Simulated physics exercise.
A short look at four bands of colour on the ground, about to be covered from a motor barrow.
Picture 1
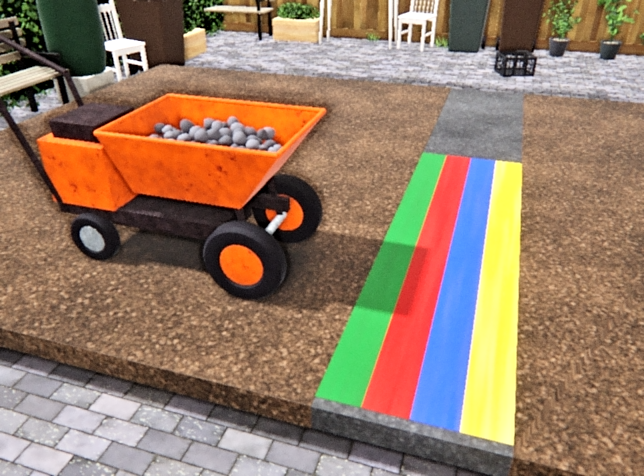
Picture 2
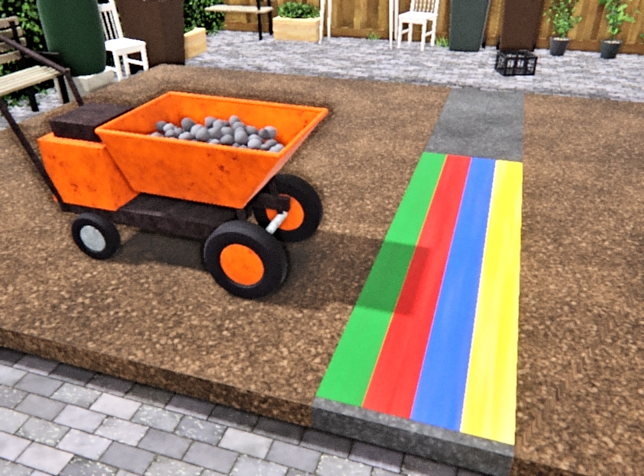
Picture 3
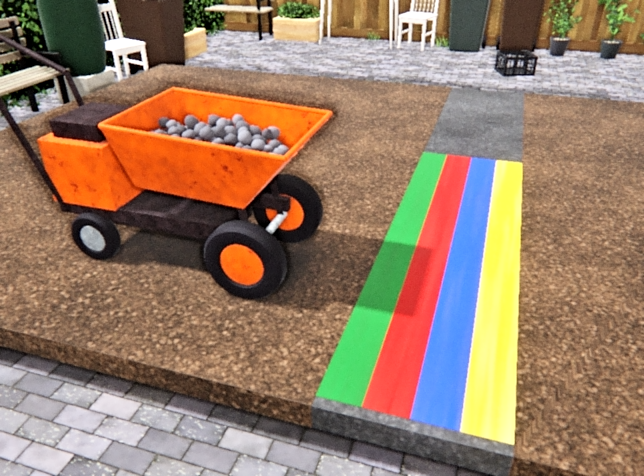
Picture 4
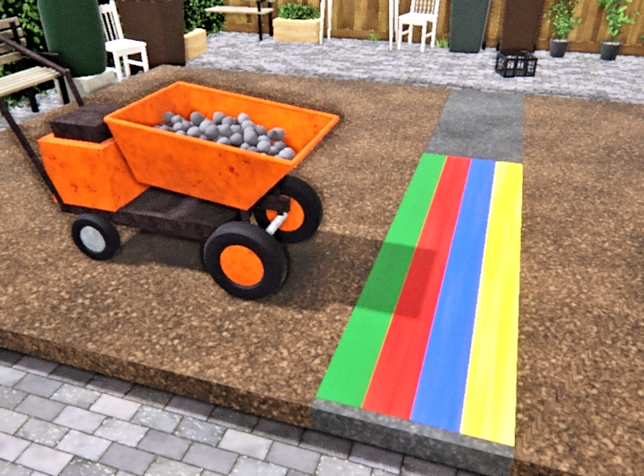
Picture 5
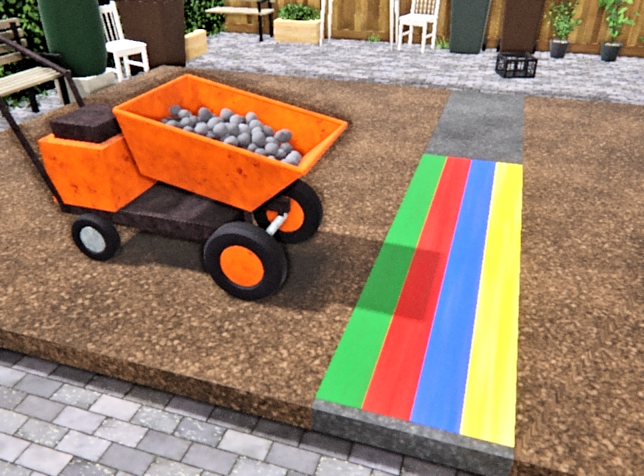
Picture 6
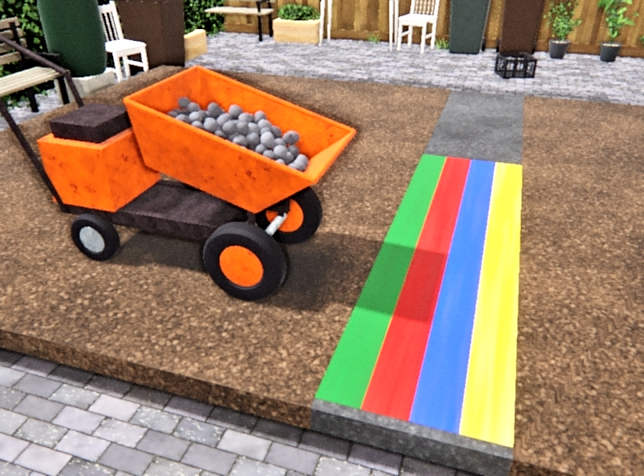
In a paved yard, an orange motor barrow full of round grey cobbles stood left of green, red, blue and yellow strips, and its skip slowly tilted toward them while the wheels stayed still.
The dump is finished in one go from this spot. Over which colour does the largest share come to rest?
The red strip carries the most.
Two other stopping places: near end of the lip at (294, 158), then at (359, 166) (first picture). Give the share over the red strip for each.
The first gives 30 %, the second 0 %.
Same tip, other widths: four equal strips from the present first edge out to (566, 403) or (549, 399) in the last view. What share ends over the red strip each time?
Roughly 40 per cent, and 40 per cent.
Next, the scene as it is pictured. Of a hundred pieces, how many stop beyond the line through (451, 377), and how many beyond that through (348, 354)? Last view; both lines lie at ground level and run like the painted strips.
First some 20, then 90 per cent.
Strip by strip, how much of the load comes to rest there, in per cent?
In per cent, green strip 20, red strip 30, blue strip 20 and yellow strip 10.
Just after the last frame, skip tipped steeply; every one in the skip.
A moment on, skip tipped steeply; almost all in the skip; just a few over the green strip; about a tenth over the red strip.
Further on, skip tipped right over; roughly a quarter in the skip; about a tenth over the green strip; roughly a quarter over the red strip; roughly a quarter over the blue strip; about a tenth over the yellow strip; just a few off the paint.
When it is over, skip tipped right over; about a tenth in the skip; roughly a quarter over the green strip; roughly a third over the red strip; roughly a quarter over the blue strip; about a tenth over the yellow strip; about a tenth off the paint.
